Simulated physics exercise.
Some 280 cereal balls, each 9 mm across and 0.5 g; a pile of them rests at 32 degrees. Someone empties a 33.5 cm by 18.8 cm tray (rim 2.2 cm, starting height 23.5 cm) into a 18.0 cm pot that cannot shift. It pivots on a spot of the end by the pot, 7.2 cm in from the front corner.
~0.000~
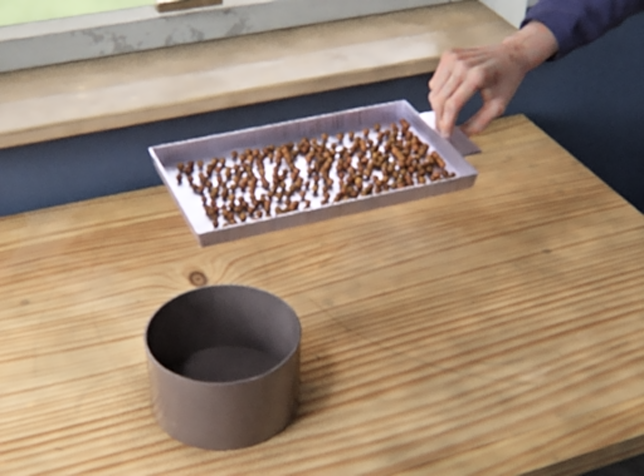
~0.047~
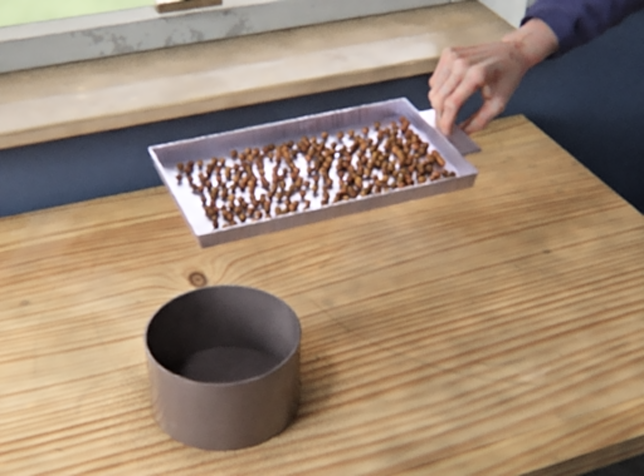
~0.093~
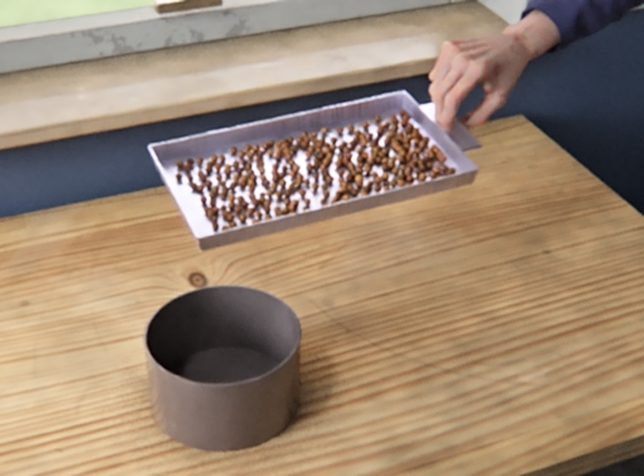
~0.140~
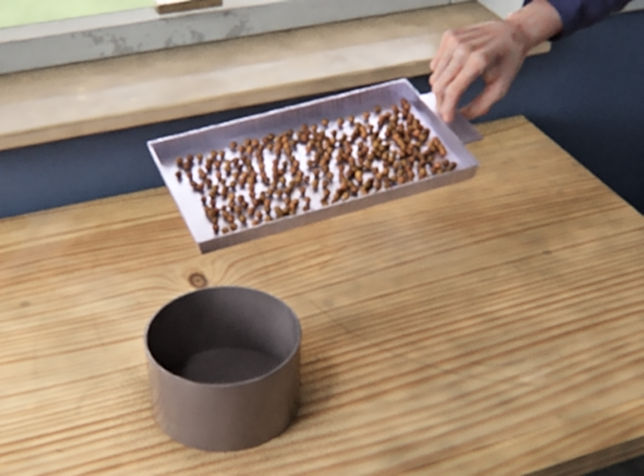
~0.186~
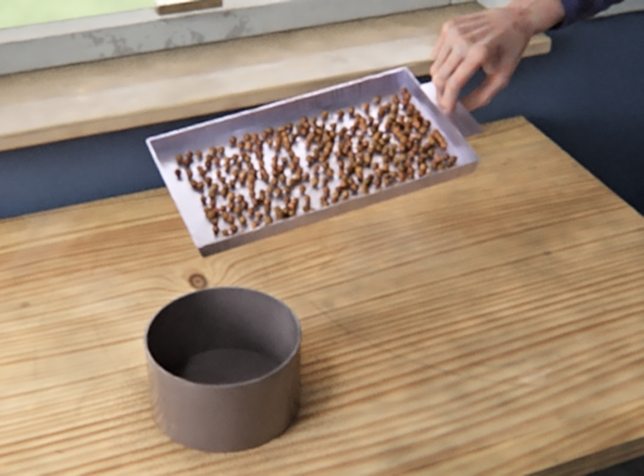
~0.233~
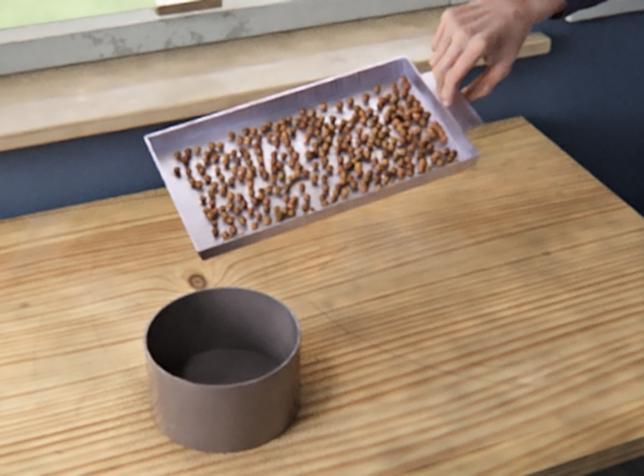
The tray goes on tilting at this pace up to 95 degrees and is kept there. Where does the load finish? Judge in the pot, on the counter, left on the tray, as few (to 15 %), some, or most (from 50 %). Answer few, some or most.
Pot most, counter some, tray few.
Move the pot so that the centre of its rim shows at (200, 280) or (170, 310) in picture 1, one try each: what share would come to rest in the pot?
Some 5 and 45 per cent.
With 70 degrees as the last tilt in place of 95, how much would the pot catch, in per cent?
In that case some 5 per cent.
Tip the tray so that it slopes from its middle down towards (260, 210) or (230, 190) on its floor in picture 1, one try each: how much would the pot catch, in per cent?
Some 85 and 20 per cent.
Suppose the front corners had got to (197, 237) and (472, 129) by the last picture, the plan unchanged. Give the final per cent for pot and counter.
Pot 40, counter 60.
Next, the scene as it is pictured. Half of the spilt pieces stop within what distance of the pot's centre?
About 18 cm.
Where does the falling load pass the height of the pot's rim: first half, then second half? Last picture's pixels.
First near (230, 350), later near (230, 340).
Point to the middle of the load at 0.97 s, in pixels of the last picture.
Around (280, 202).
After 0.67 s, tilt 53 degrees; the tray holds 100 %, the pot 0 %.
After 0.97 s, tilt 79 degrees; the tray holds 95 %, the pot 0 %.
After 1.36 s, tilt 95 degrees; the tray holds 25 %, the pot 35 %.
At rest (2.3 s), pot 75 %, counter 20 %, tray 0 %.
